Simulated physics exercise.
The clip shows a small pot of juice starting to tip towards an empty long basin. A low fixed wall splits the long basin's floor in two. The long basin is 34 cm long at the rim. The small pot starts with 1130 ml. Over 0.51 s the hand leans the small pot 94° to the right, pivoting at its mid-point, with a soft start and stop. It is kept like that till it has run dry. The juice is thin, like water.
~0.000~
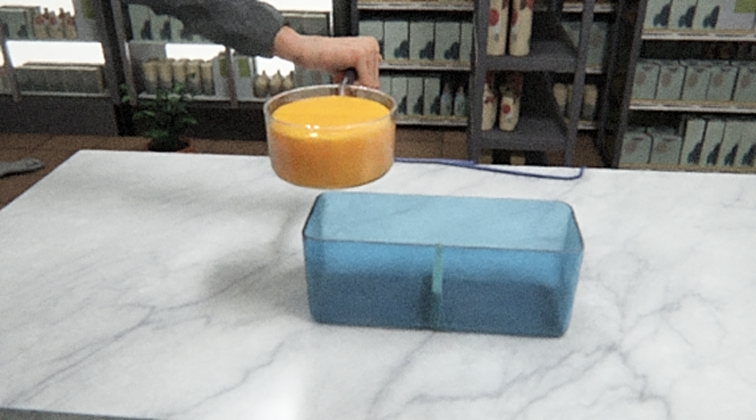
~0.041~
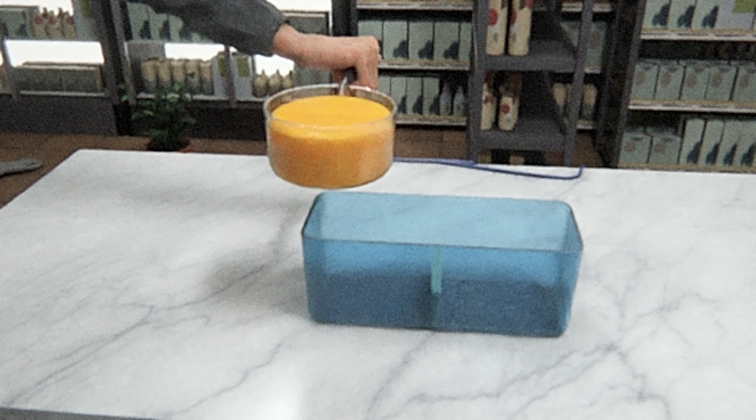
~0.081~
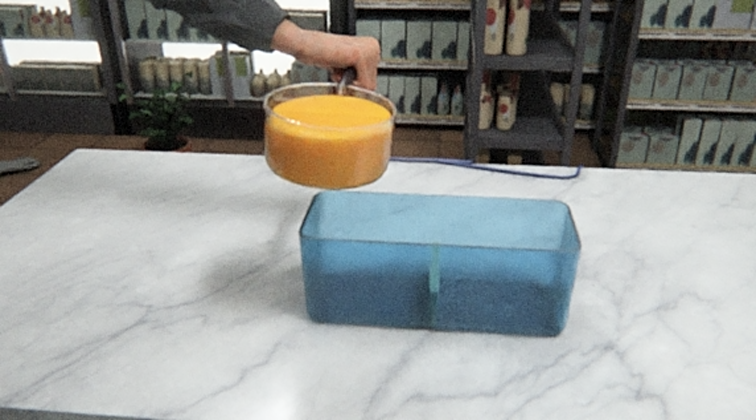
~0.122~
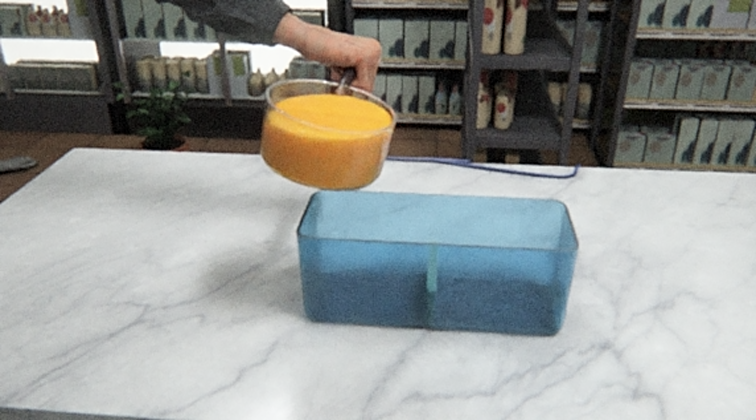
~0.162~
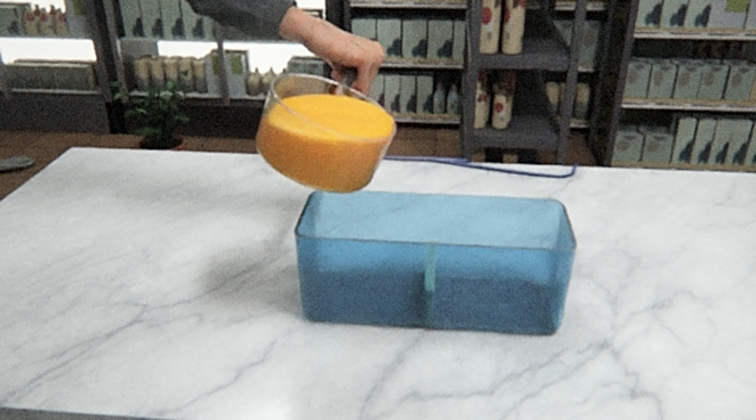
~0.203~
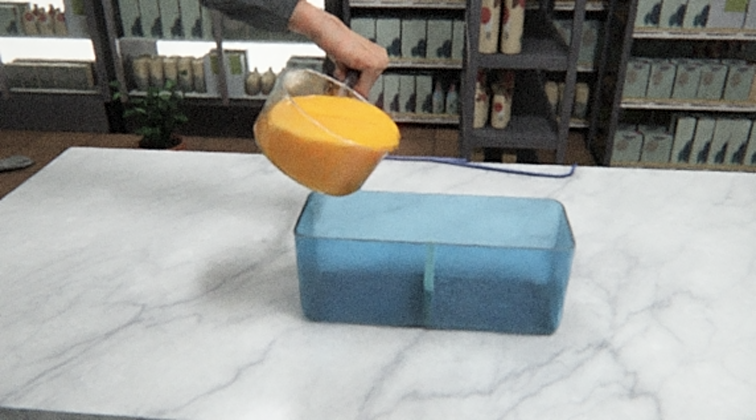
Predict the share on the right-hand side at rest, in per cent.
The far part has some 37 per cent.
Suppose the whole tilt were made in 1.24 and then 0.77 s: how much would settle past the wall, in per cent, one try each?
First 60, then 50 per cent.
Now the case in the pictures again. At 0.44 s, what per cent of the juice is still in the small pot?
Some 32 per cent.
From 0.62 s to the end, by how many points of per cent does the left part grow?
Near 14 in a hundred.
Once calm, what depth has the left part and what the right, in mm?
Some 34 mm on the left and 20 mm on the right.
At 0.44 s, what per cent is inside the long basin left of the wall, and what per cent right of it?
Near 12 on the left, 18 on the right.
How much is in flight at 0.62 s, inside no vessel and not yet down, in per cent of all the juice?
About 7 per cent.
After 0.44 s the tilt is 90° and 33 per cent is still to pour, 13 is left of the wall and 19 right of it.
After 0.62 s the tilt is 94° and 10 per cent is still to pour, 43 is left of the wall and 37 right of it.
After 0.81 s the tilt is 94° and 4 per cent is still to pour, 47 is left of the wall and 35 right of it.
After 1.01 s the tilt is 94° and 1 per cent is still to pour, 57 is left of the wall and 36 right of it.
In the end 58 per cent lies left of the wall, 37 right of it and 6 outside.
